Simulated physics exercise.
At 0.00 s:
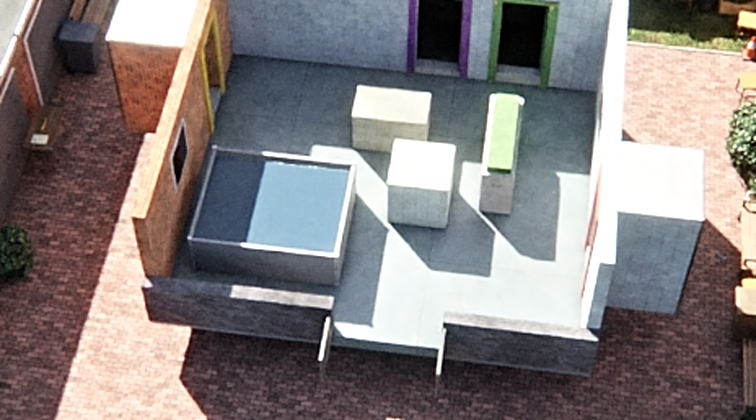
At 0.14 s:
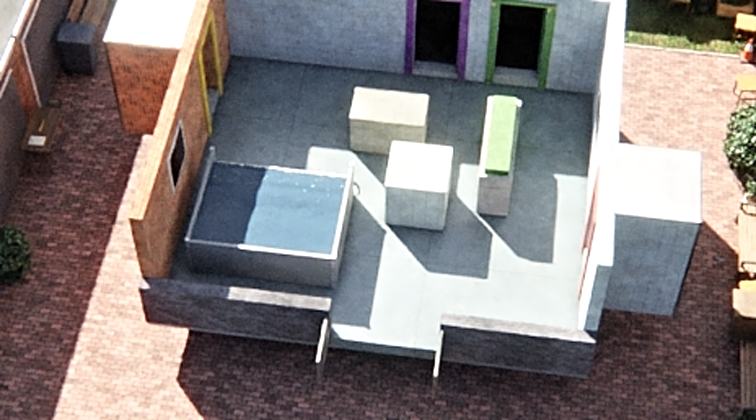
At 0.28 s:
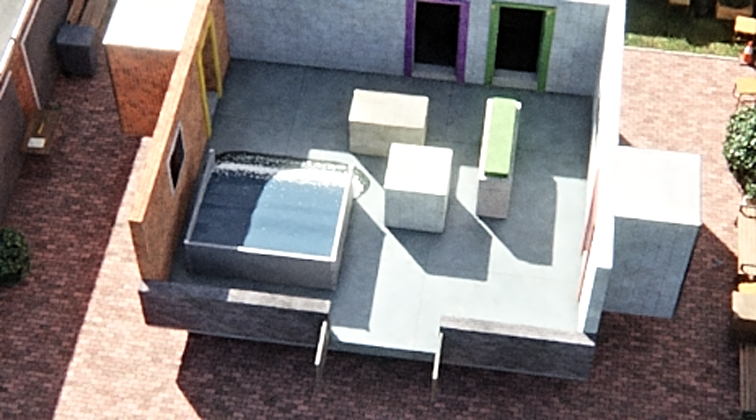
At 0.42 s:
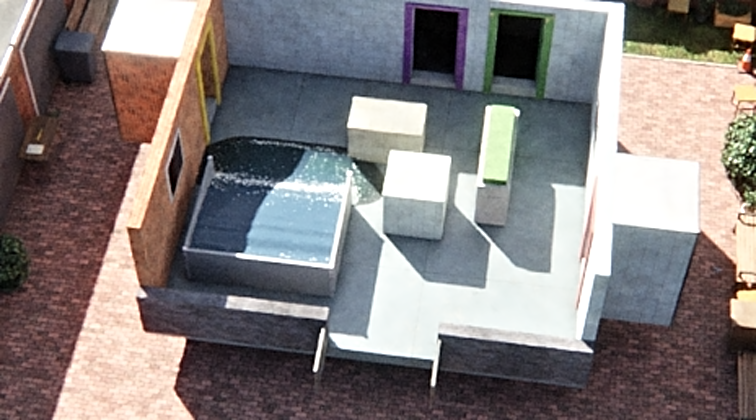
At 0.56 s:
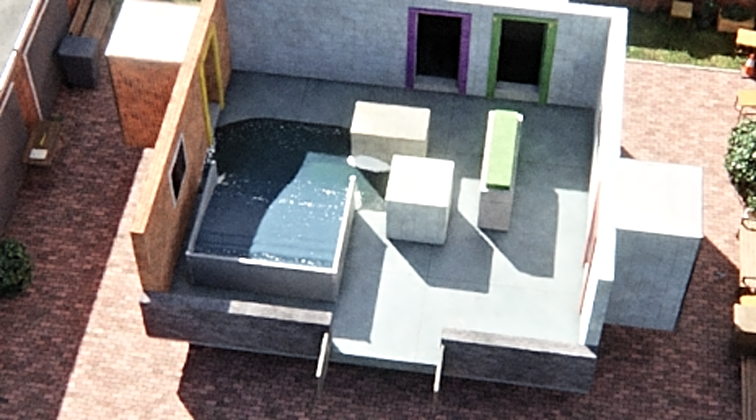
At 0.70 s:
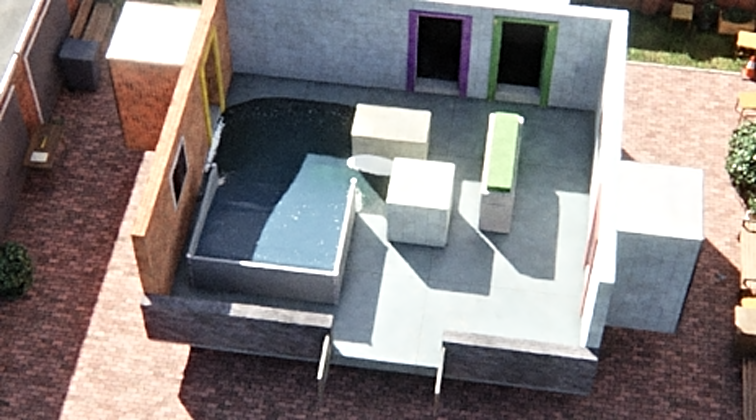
At first, still water fills an open tank in a walled courtyard with pale blocks and purple and green doorways. Then the tank's far side opens and water pours out over the floor, spreading in a dark sheet toward the back wall and around the nearest pale block.
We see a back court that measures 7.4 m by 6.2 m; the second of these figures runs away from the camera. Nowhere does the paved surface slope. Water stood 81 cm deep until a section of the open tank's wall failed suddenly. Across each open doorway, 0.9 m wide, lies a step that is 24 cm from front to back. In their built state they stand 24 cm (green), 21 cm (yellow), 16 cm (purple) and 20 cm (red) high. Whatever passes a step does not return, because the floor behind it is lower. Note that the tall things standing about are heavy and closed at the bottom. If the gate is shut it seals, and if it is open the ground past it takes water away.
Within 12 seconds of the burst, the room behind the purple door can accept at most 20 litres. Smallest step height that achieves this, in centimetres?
10 cm.
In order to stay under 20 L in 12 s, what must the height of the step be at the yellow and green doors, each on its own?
You'd want about 30 centimetres at yellow and about 13.5 centimetres at green.
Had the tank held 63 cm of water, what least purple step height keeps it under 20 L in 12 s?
Something near 7.5 cm should do.
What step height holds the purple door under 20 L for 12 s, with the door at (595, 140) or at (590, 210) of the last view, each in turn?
First place around 27 cm, second around 6.0 cm.
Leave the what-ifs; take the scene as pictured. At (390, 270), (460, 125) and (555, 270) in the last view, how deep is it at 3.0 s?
In that order: 0, 7 and 0 cm.
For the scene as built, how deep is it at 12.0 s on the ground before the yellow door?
12.5 cm.
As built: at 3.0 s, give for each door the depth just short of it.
Lab note, cm: Green 5; yellow 37; purple 14; red 0.
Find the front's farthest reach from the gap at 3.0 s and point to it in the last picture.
Lab note: Front tip approx. at (596, 113).
After 1.4 s water covers 30 % of the floor, deepest (54 cm) near (233, 74); it has not reached the purple door.
After 3.0 s water covers 55 % of the floor, deepest (38 cm) near (220, 120); 14 cm at the purple door, 0 litres in over its 16 cm step.
After 12.0 s water covers 100 % of the floor, deepest (14 cm) near (241, 143); 10 cm at the purple door, 0 litres in over its 16 cm step.
At the purple door as built, the water arrived by 1.5 s and peaked near 15 cm at 3.4 s.
With a step of 8 cm, 49 litres would have come in within the 12 s; with 11 cm, 13 litres. So under 20 litres takes about 10 cm.
